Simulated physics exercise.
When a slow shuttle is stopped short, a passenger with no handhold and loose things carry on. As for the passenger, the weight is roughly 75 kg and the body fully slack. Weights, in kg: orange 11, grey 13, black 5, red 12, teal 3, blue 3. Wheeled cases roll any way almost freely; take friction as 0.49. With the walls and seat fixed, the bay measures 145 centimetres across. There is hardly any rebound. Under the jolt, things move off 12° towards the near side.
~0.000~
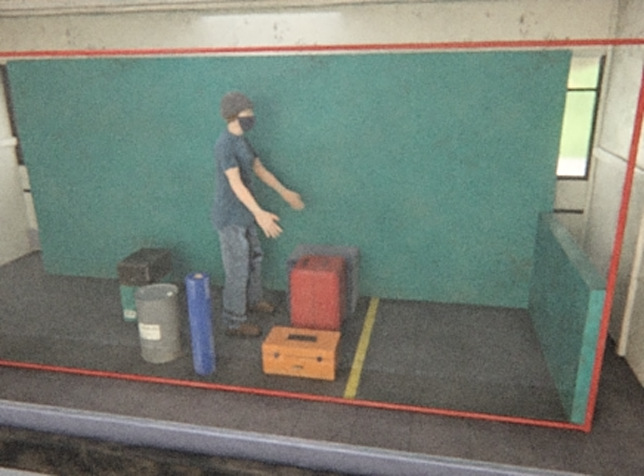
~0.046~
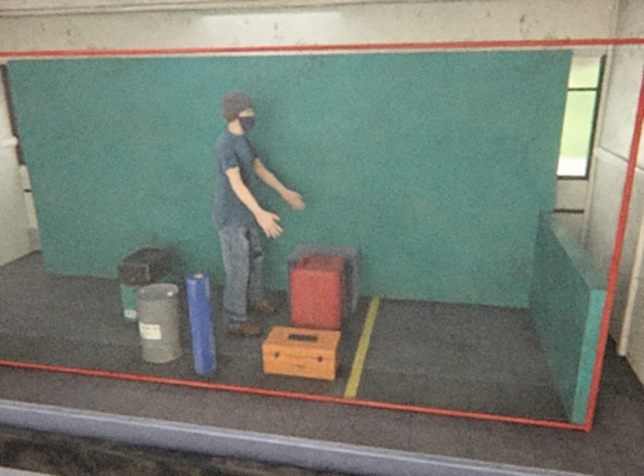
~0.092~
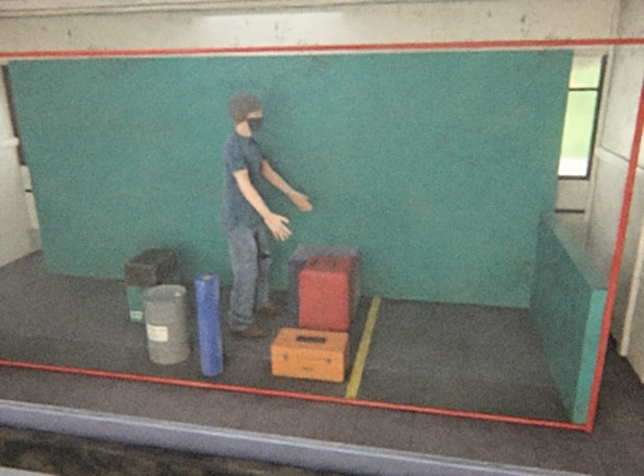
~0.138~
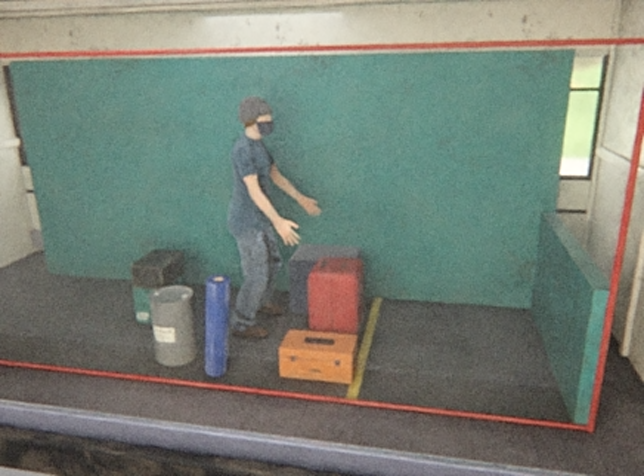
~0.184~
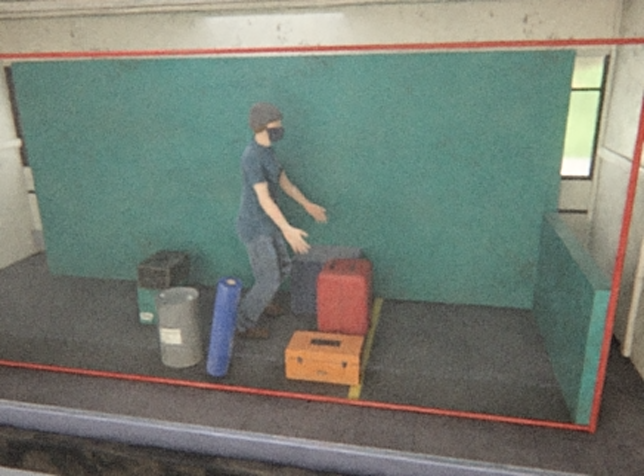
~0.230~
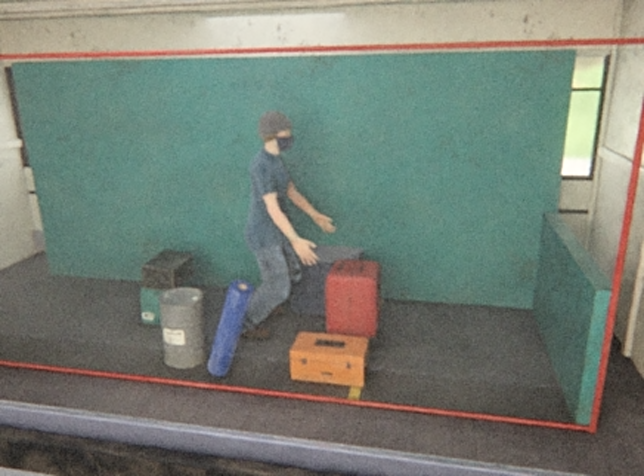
In a bay with a green back wall, a masked passenger in a cap stands with arms held out, then slides right with knees bending as the cases, drum and toolbox shift right and the blue roll tilts.
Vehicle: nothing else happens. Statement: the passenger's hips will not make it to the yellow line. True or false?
True - the passenger's hips will stop short of the yellow line.
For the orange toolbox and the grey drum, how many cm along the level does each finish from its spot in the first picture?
The orange toolbox has moved 20 and the grey drum 20.
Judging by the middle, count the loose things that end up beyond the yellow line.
That would be 1 of them.
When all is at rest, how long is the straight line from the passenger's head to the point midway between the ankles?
Head and ankle midpoint end up around 60 centimetres apart.
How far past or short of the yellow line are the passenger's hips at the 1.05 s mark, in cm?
Short by some 60 cm.
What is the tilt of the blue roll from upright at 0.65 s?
It is tilted some 80°.
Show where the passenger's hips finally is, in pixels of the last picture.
Roughly at (272, 332).
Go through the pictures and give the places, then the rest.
The first picture shows passenger's hips (234, 211), teal carton (149, 295), yellow line (351, 389).
The second picture shows passenger's hips (235, 211), teal carton (149, 295).
The third picture shows passenger's hips (242, 212), teal carton (155, 296).
The fourth picture shows passenger's hips (251, 216), teal carton (161, 297).
The fifth picture shows passenger's hips (259, 222), teal carton (165, 298).
The sixth picture shows passenger's hips (268, 230), teal carton (167, 298), yellow line (356, 390). Everything loose set off at about 1.3 m/s.
After 0.40 s the passenger's hips are 50 cm short of the yellow line, near (297, 279) in the last picture's view; the teal carton 154 cm short of the yellow line, tilted 15°.
After 0.65 s the passenger's hips are 56 cm short of the yellow line, near (280, 309) in the last picture's view.
After 1.05 s the passenger's hips are 59 cm short of the yellow line, near (271, 331) in the last picture's view.
When all is still (1.9 s), orange toolbox stops short of the yellow line; grey drum stops short of the yellow line; black toolbox stops short of the yellow line; red wheeled case crosses the yellow line; teal carton stops short of the yellow line; blue roll stops short of the yellow line; passenger's hips stop short of the yellow line; passenger's head stops short of the yellow line.
